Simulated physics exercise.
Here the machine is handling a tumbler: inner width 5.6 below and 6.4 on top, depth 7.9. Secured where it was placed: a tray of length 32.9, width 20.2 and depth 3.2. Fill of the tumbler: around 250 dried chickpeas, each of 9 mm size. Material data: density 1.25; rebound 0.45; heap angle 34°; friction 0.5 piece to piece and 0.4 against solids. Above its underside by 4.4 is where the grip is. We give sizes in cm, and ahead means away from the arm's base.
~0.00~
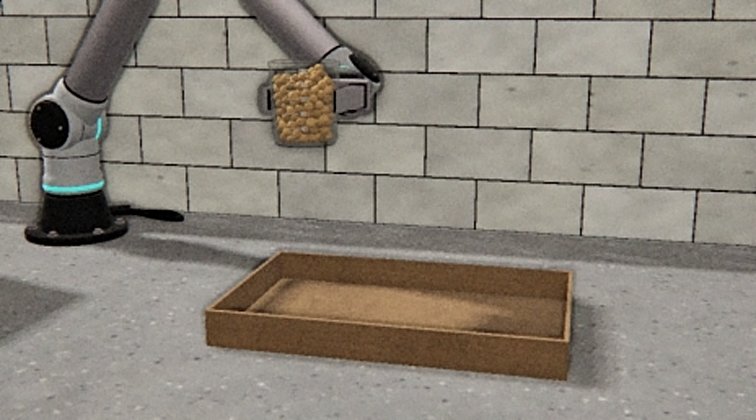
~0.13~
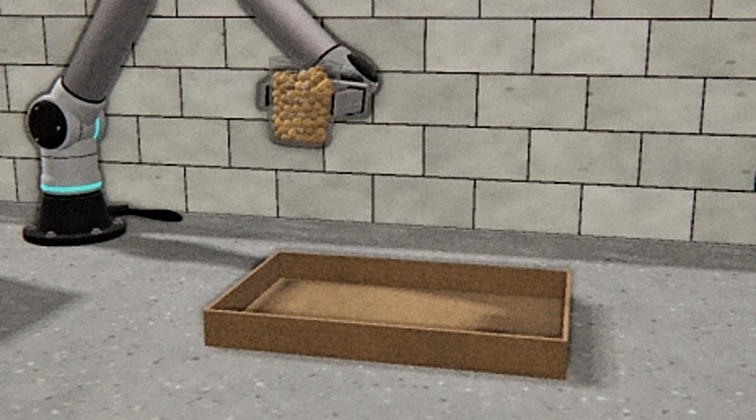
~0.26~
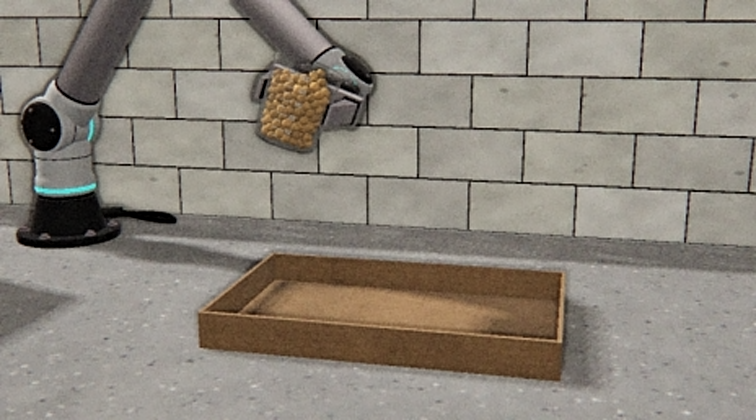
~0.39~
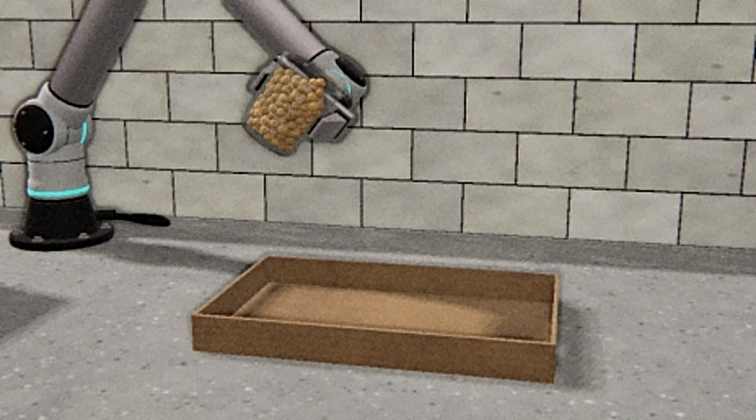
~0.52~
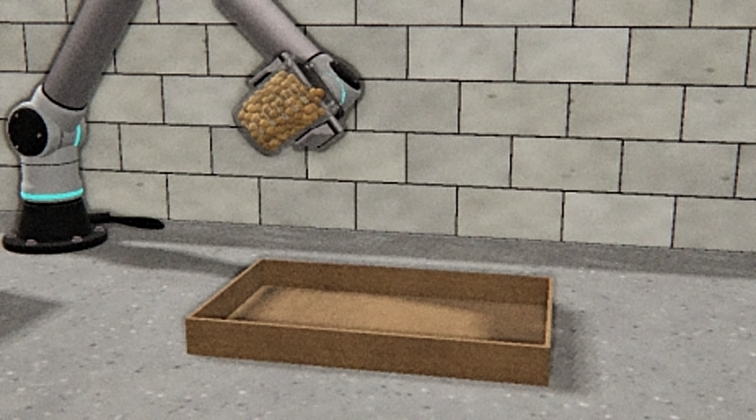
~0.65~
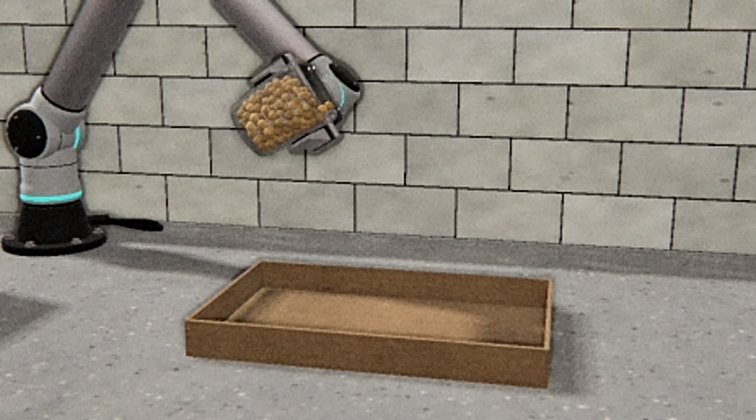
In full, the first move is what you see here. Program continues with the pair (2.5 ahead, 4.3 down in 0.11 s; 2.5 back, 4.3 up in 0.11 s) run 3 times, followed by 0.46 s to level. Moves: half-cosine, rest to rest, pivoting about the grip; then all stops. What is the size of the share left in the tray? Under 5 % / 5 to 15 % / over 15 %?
5 to 15 %.
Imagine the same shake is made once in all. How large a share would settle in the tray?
Roughly 5 percent.
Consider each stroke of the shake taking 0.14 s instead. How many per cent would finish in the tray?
About 0 per cent, then.
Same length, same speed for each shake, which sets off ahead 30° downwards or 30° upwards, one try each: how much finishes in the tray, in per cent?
You'd get about 25 per cent with the first setting and about 75 per cent with the second.
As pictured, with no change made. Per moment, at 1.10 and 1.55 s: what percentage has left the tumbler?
Taking the two times in order, I'd say 5 and then 10 per cent.
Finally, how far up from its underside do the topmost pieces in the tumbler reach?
I'd put it at close to 8.0 centimetres.
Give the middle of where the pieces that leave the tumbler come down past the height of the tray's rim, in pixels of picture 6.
Roughly at (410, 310).
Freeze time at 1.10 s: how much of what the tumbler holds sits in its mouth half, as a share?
Mouth half: Close to 45 per cent.
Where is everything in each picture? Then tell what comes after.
Tumbler middle at (305, 104), level; upper third of the load around (306, 86), from x 280 to 330, top at y 70; 247 in the tumbler, in the first frame.
Tumbler middle at (303, 104), tilted 6° forward; upper third of the load around (303, 86), from x 275 to 330, top at y 70, in the second frame.
Tumbler middle at (296, 105), tilted 20° forward; upper third of the load around (298, 88), from x 265 to 325, top at y 75, in the third frame.
Tumbler middle at (288, 107), tilted 38° forward; upper third of the load around (289, 91), from x 250 to 320, top at y 75, in the fourth frame.
Tumbler middle at (282, 109), tilted 52° forward; upper third of the load around (285, 95), from x 245 to 320, top at y 75, in the fifth frame.
Tumbler middle at (281, 111), tilted 58° forward; upper third of the load around (285, 97), from x 240 to 330, top at y 80; 247 in the tumbler, in the sixth frame.
After 1.10 s, tilted 58° forward, highest piece 25 above the table; 233 in the tumbler, 5 in the tray, 9 in flight or on a rim.
After 1.55 s, tilted 28° forward, highest piece 25 above the table; 221 in the tumbler, 20 in the tray, 2 on the table or floor, 4 in flight or on a rim.
After 1.97 s, level, highest piece 26 above the table; 221 in the tumbler, 21 in the tray, 5 on the table or floor.
After 3.02 s, level, highest piece 26 above the table; 221 in the tumbler, 21 in the tray, 5 on the table or floor.
At rest, 221 in the tumbler, 21 in the tray, 5 on the table or floor. That is 9 % in the tray.
